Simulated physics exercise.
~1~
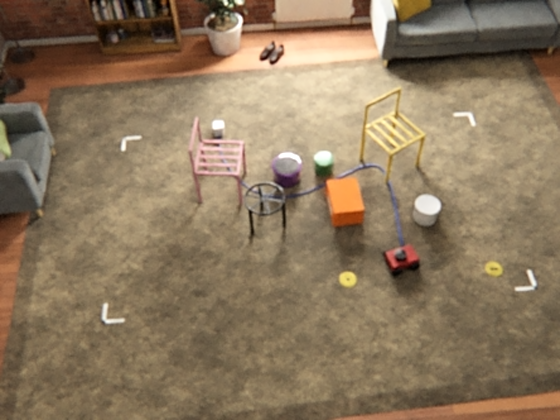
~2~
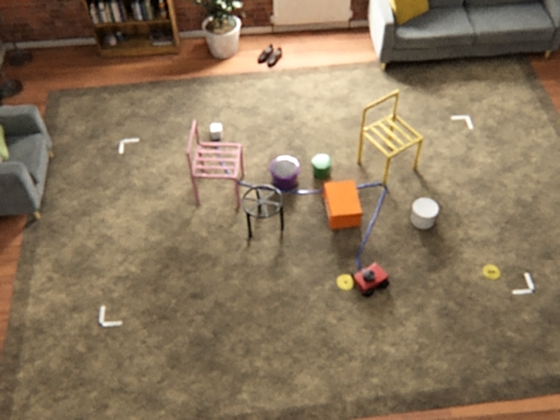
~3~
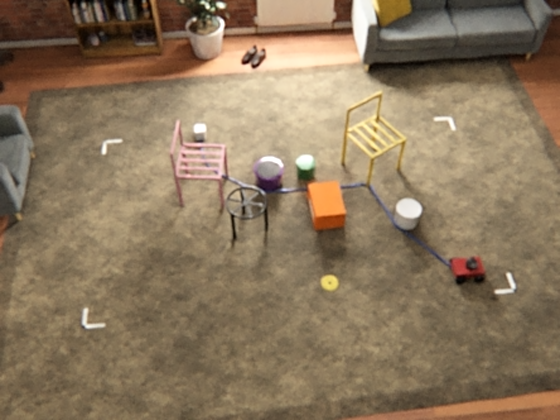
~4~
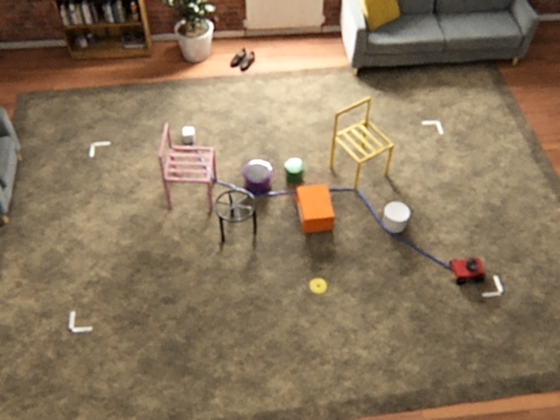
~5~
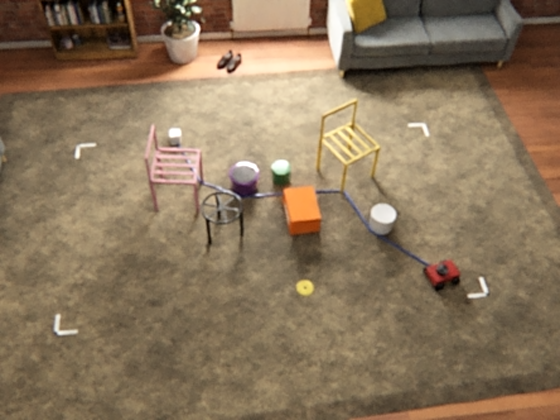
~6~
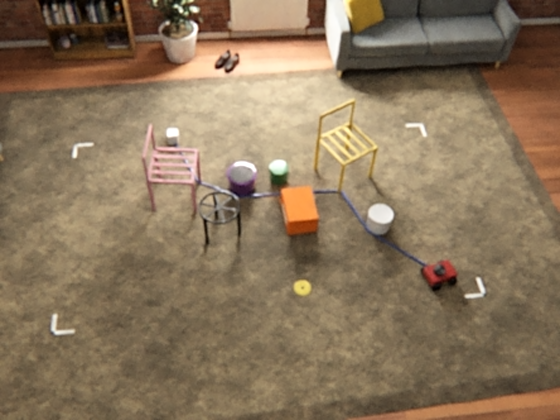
On a living-room rug, a small red cart trailing a blue cord among chairs, a stool, pots and an orange box rolled left to a yellow ring, then drove right to another near a corner mark and stopped, with everything else left standing in place.
